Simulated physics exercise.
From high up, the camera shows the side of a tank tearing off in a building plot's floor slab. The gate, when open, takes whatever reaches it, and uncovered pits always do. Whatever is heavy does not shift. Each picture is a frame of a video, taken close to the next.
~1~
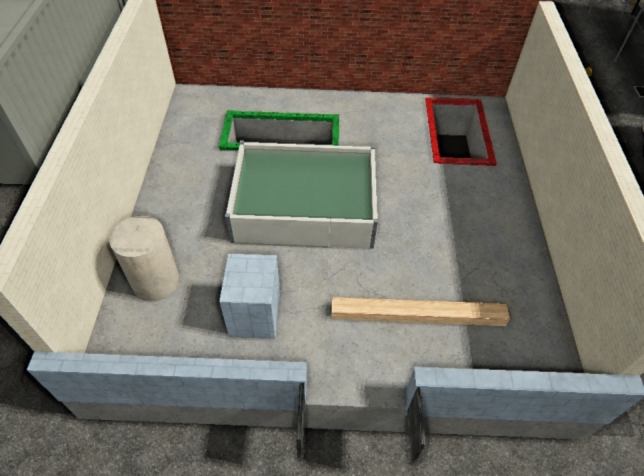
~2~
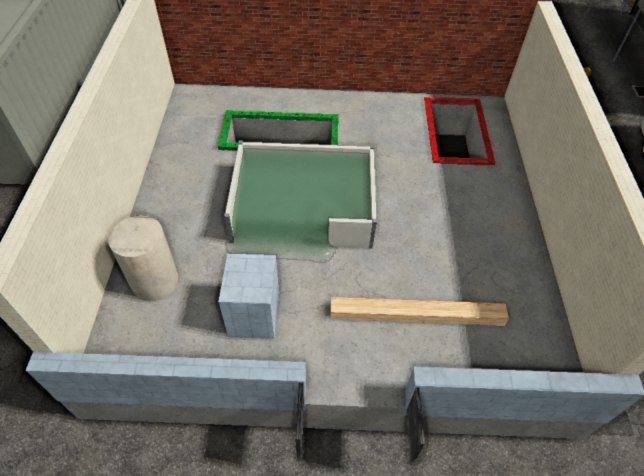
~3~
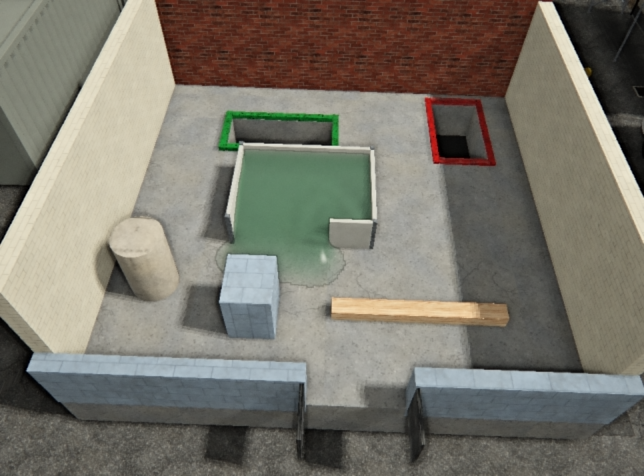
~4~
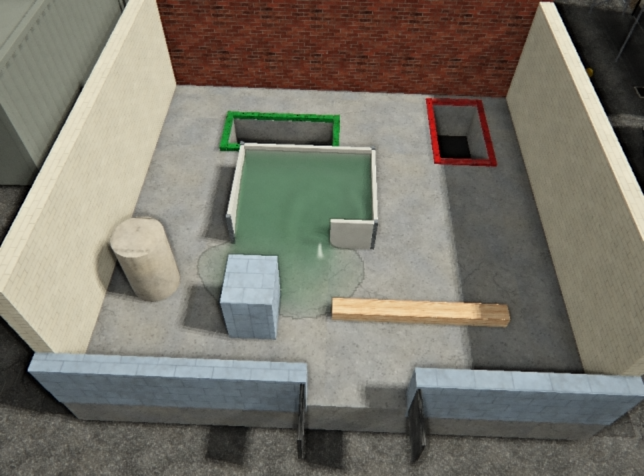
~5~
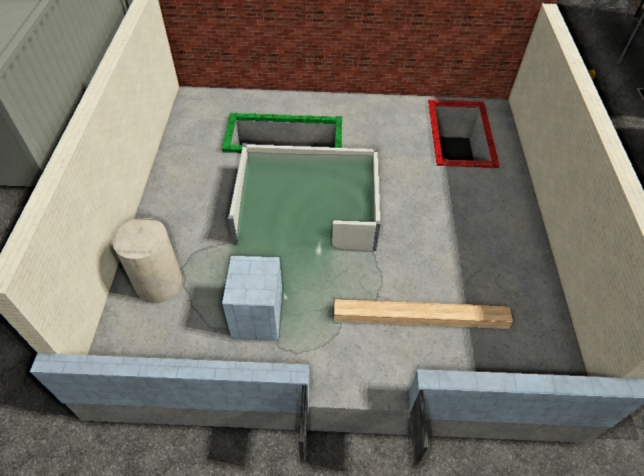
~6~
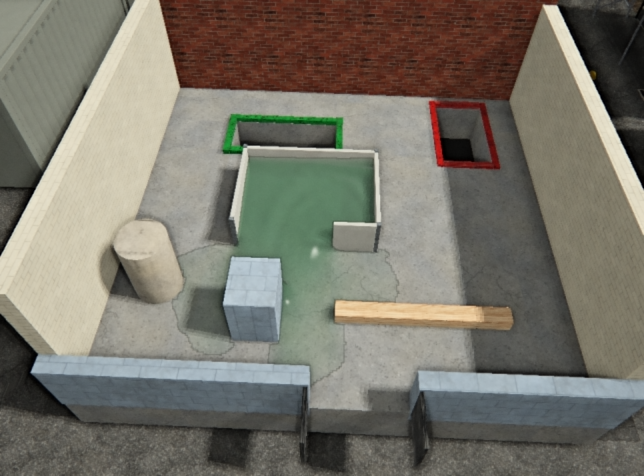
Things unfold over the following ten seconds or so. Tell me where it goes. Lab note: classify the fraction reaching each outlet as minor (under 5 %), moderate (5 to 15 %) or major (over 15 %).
Fractions by outlet: Gate major; green pit minor; red pit minor.
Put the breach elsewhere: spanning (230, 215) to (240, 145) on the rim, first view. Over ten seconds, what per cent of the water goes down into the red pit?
I'd estimate the red pit takes around 10 percent.
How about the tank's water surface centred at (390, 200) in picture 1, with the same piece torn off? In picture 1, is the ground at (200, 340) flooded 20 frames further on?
Looking at that spot, it would be inundated.
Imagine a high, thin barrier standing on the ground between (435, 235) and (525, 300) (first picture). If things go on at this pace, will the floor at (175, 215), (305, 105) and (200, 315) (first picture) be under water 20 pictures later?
One after the other: Flooded, not flooded, under water.
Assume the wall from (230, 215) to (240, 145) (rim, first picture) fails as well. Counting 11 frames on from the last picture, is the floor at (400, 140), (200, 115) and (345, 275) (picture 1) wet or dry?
Well, the first is missed by the spill, the next hit by the spill, the last missed by the spill.
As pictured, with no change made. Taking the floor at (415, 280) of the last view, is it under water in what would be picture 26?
Submerged.
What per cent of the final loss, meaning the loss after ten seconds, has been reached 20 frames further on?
Share gone: About 60 %.
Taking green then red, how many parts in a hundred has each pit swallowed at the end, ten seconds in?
The first holds 0 per cent and the second 0 per cent.
A moment on, water covers 20 % of the floor; the gate 2 %, the green pit 0 %, the red pit 0 %.
Next, water covers 30 % of the floor; the gate 8 %, the green pit 0 %, the red pit 0 %.
Then, water covers 45 % of the floor; the gate 14 %, the green pit 0 %, the red pit 0 %.
Later, water covers 65 % of the floor; the gate 20 %, the green pit 0 %, the red pit 0 %.
In the end, water covers 90 % of the floor; the gate 24 %, the green pit 0 %, the red pit 0 %.
